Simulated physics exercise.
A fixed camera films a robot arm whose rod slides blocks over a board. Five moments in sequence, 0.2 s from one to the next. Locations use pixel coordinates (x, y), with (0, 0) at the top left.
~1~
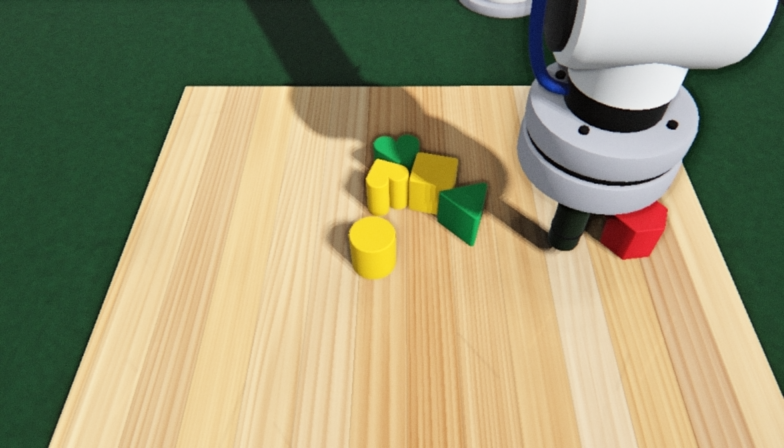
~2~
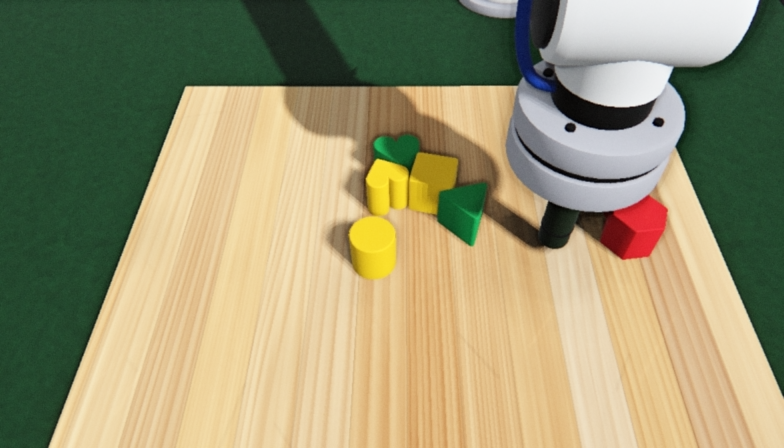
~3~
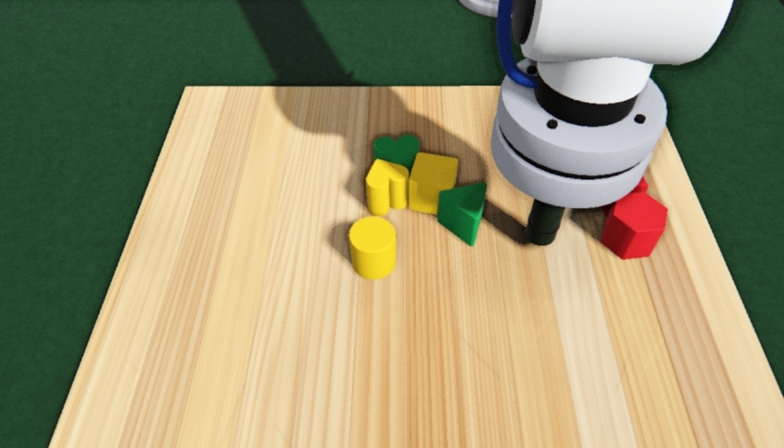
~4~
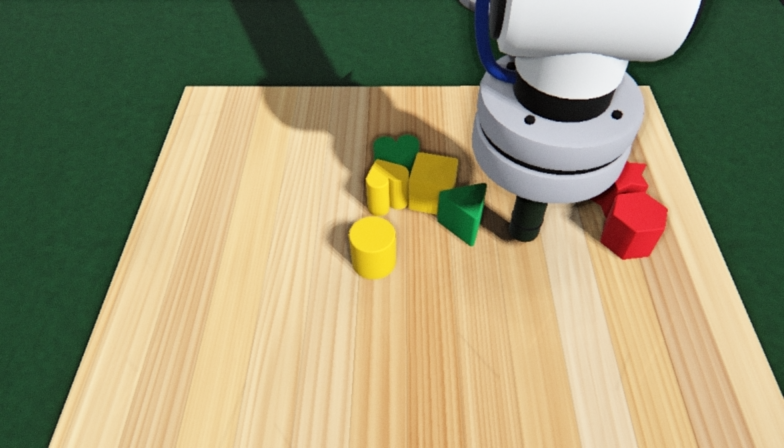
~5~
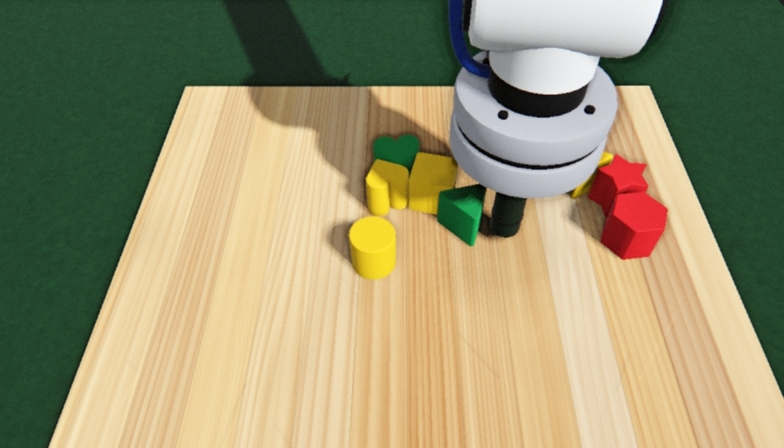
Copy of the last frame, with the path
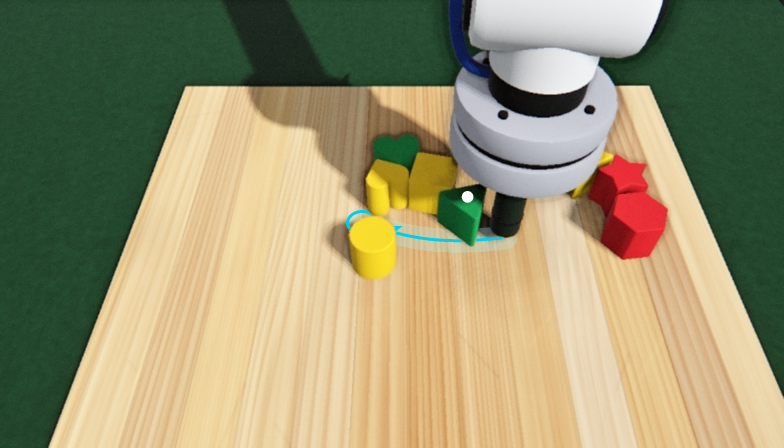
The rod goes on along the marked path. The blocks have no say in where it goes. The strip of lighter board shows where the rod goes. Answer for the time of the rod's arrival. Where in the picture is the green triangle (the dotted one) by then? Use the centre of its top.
I predict (385, 177).
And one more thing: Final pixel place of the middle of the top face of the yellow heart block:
It sits at (364, 160).
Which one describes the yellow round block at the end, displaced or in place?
By the end it is where it was.
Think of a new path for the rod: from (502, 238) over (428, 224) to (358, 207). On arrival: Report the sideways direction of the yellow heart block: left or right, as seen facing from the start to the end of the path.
Facing from start to end, it shifts right.
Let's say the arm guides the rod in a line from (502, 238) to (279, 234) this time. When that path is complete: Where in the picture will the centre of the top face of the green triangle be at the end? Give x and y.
When the path ends, it will be at (397, 184).
The drawn path runs from (502, 238) over (430, 239) to (362, 222); the dot is on the green triangle.
What follows on the original path. One third of the way, rod at (455, 230); yellow square block at (432, 165); green triangle at (435, 194), turned 30° clockwise.
Two thirds of the way, rod at (406, 225); yellow heart block at (373, 167), turned 35° anticlockwise; yellow square block at (431, 164); green triangle at (396, 184), turned 75° clockwise.
At the end, rod at (361, 212); yellow round block not moved; yellow heart block at (364, 160), turned 20° anticlockwise; yellow square block at (431, 164); green triangle at (385, 177), turned 95° clockwise.
